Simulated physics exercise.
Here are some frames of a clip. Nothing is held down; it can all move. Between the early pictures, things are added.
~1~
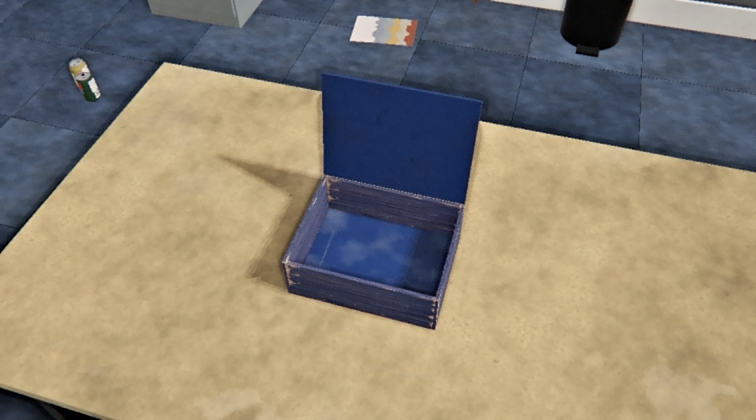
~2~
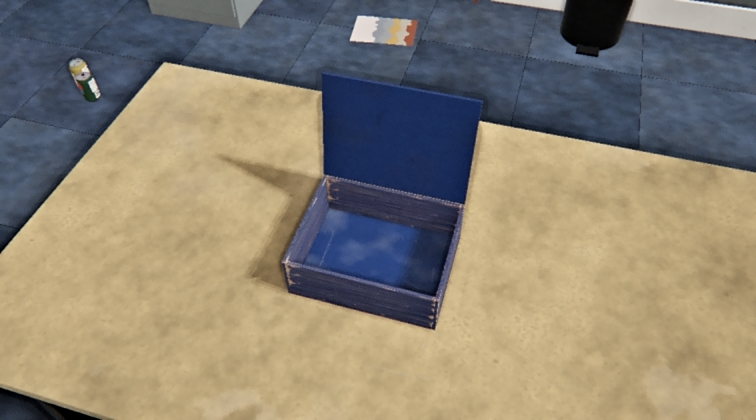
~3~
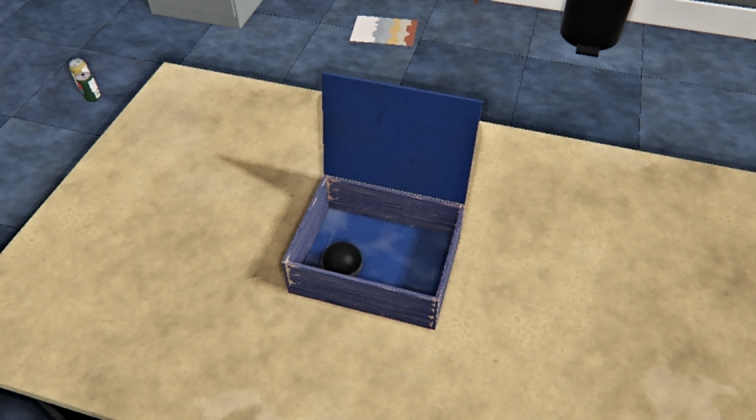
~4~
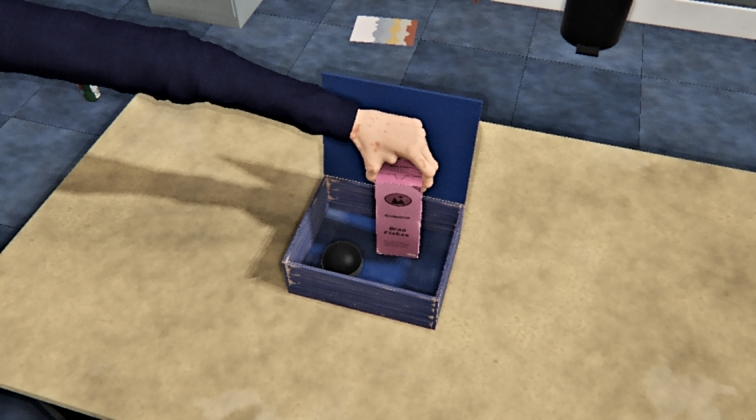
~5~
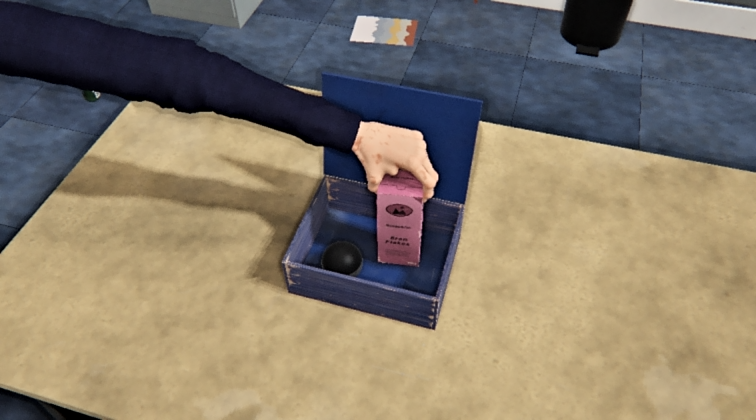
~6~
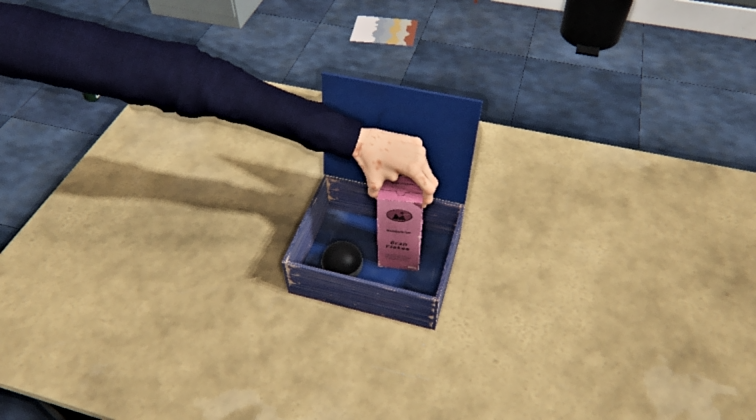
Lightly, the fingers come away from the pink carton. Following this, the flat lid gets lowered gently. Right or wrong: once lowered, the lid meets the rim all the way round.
Wrong.
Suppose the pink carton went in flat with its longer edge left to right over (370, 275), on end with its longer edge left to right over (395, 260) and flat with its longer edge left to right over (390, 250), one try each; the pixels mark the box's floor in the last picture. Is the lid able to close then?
The first time the lid can't shut, the second time it can't shut, and the third time it goes down fully.
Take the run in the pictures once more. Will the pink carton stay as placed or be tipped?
Simply put, the pink carton remains unturned.
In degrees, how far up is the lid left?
Lid angle from rim - close to 65°.
Then, 1.10 s after the last picture, lid starting down.
Then, 1.30 s after the last picture, lid 78° above the rim.
At rest, lid 66° above the rim; both in place. Seen from the same camera at the end, pink carton near (400, 224).
